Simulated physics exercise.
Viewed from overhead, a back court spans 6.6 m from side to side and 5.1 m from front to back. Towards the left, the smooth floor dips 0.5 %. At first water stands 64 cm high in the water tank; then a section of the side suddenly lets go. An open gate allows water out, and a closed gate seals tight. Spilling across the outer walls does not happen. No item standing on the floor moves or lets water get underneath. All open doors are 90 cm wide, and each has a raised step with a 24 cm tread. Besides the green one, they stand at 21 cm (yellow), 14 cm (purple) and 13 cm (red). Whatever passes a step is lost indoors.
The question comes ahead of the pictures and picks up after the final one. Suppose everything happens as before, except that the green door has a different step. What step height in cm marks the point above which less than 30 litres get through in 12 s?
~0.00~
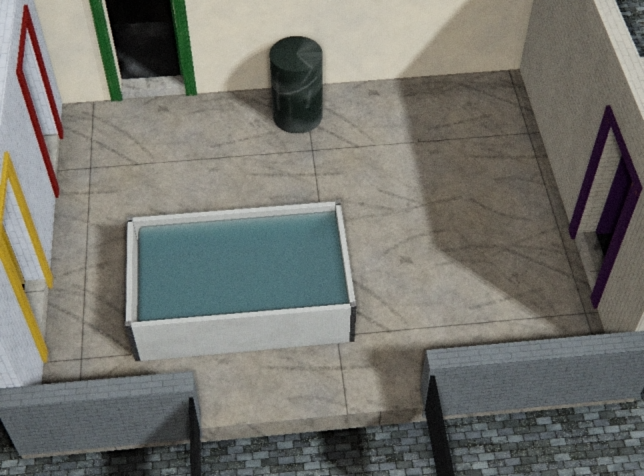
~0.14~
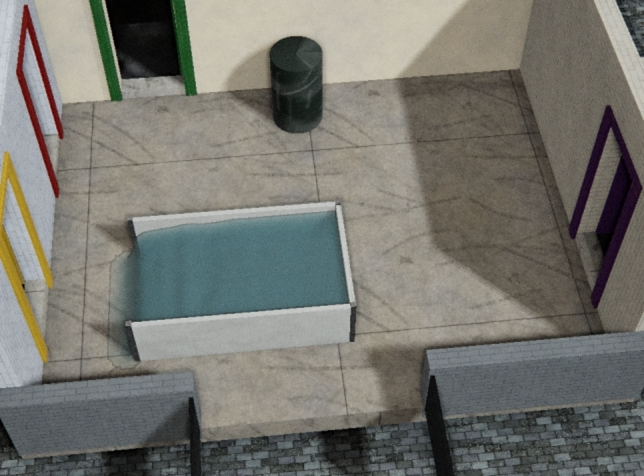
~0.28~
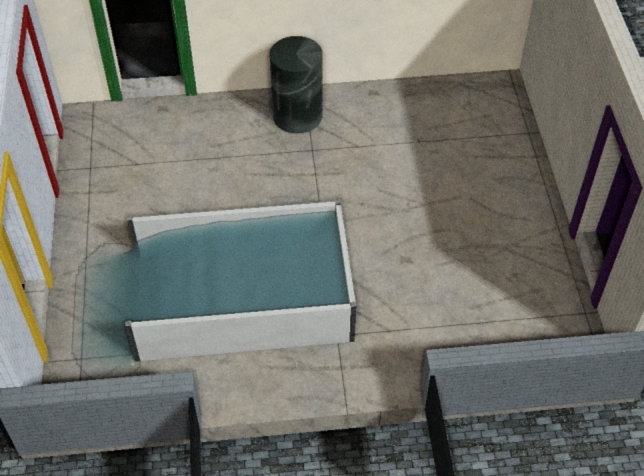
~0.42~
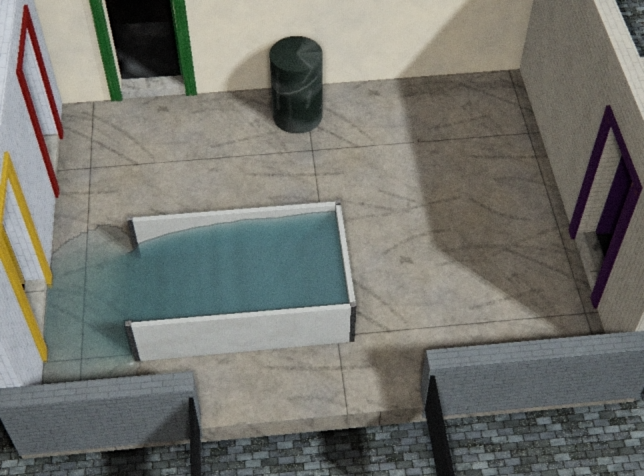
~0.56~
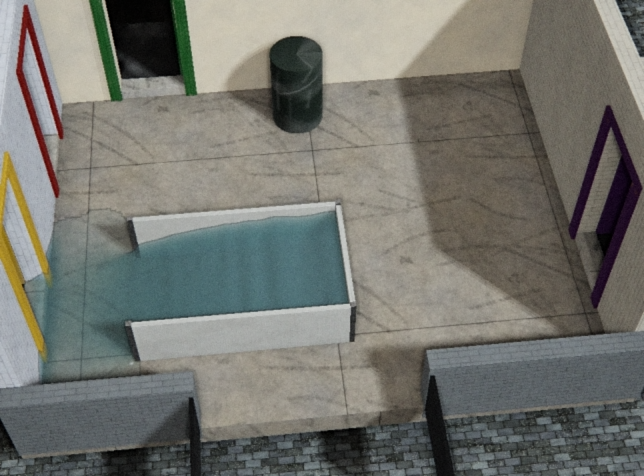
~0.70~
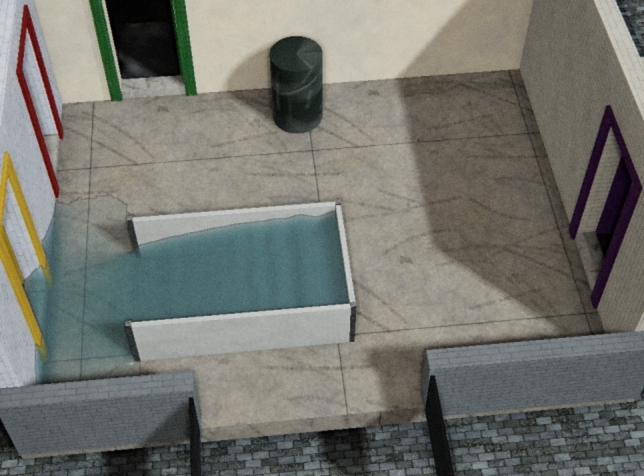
The point is around 13 cm.
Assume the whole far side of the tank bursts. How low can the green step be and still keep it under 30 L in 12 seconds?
Then 24 cm.
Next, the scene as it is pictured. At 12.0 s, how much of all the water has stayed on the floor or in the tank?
About 74 in every hundred.
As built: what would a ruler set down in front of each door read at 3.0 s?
Depths in cm: Yellow 29, green 20, purple 0, red 9.
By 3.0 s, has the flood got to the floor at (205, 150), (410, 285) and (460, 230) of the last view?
In order: Soaked, untouched, untouched.
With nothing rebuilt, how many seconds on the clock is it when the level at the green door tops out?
About 2.6 seconds.
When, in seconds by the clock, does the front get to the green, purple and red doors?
For green it's 2.0 s, for purple 4.0 s, and for red 1.0 s.
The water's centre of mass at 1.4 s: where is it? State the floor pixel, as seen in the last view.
(177, 299) or so.
After 1.4 s water covers 15 % of the floor, deepest (48 cm) near (41, 410); it has not reached the green door.
After 3.0 s water covers 40 % of the floor, deepest (33 cm) near (40, 424); 20 cm at the green door, 4 litres in over its 15 cm step.
After 12.0 s water covers 100 % of the floor, deepest (8 cm) near (40, 424); 6 cm at the green door, 15 litres in over its 15 cm step.
At the green door as built, the water arrived by 2.0 s and peaked near 20 cm at 2.6 s.
With a step of 11 cm, 52 litres would have come in within the 12 s; with 15 cm, 15 litres. So under 30 litres takes about 13 cm.
